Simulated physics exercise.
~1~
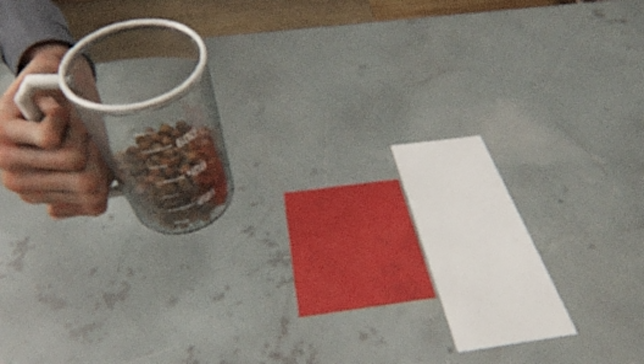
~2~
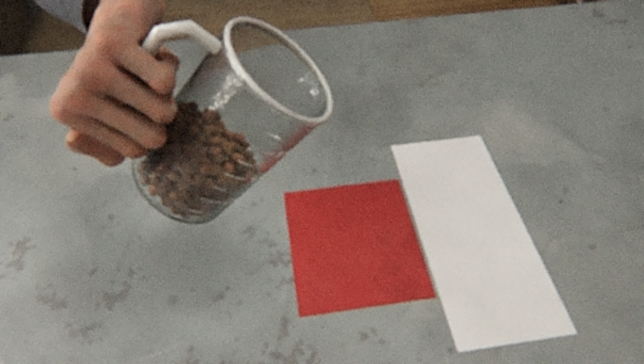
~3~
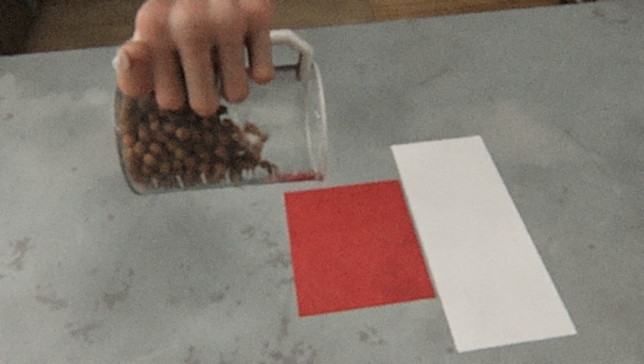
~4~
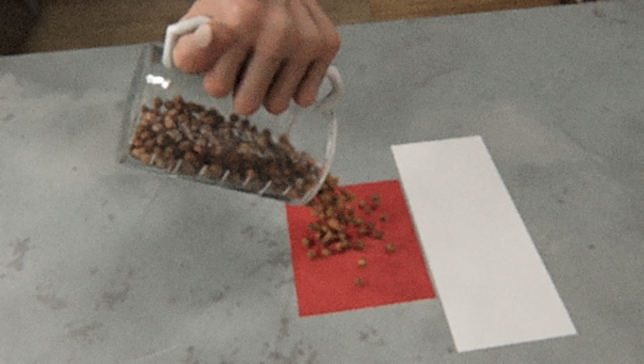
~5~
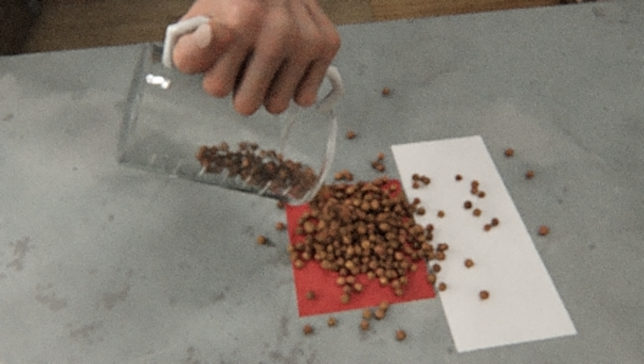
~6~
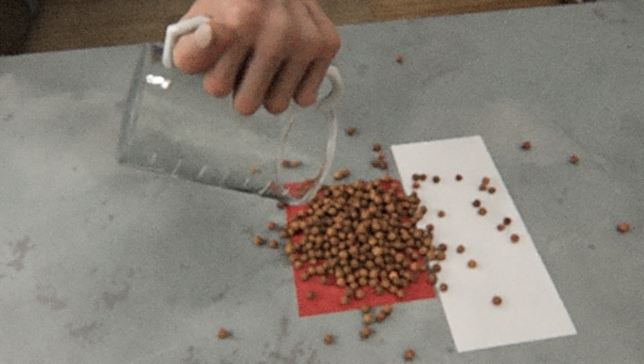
A grey, faintly stained tabletop is seen from above at an angle, with a strip of wooden floor beyond its far edge. A red mat lies near the centre, with a longer white mat against its right side. At the upper left, a hand holds a clear jug of small brown balls by its white handle. The hand moves the jug right and tips it over until balls spill onto the red mat. They pile up there while some scatter over the white mat and bare table. The hand finally holds the emptied jug tilted beside the heap.
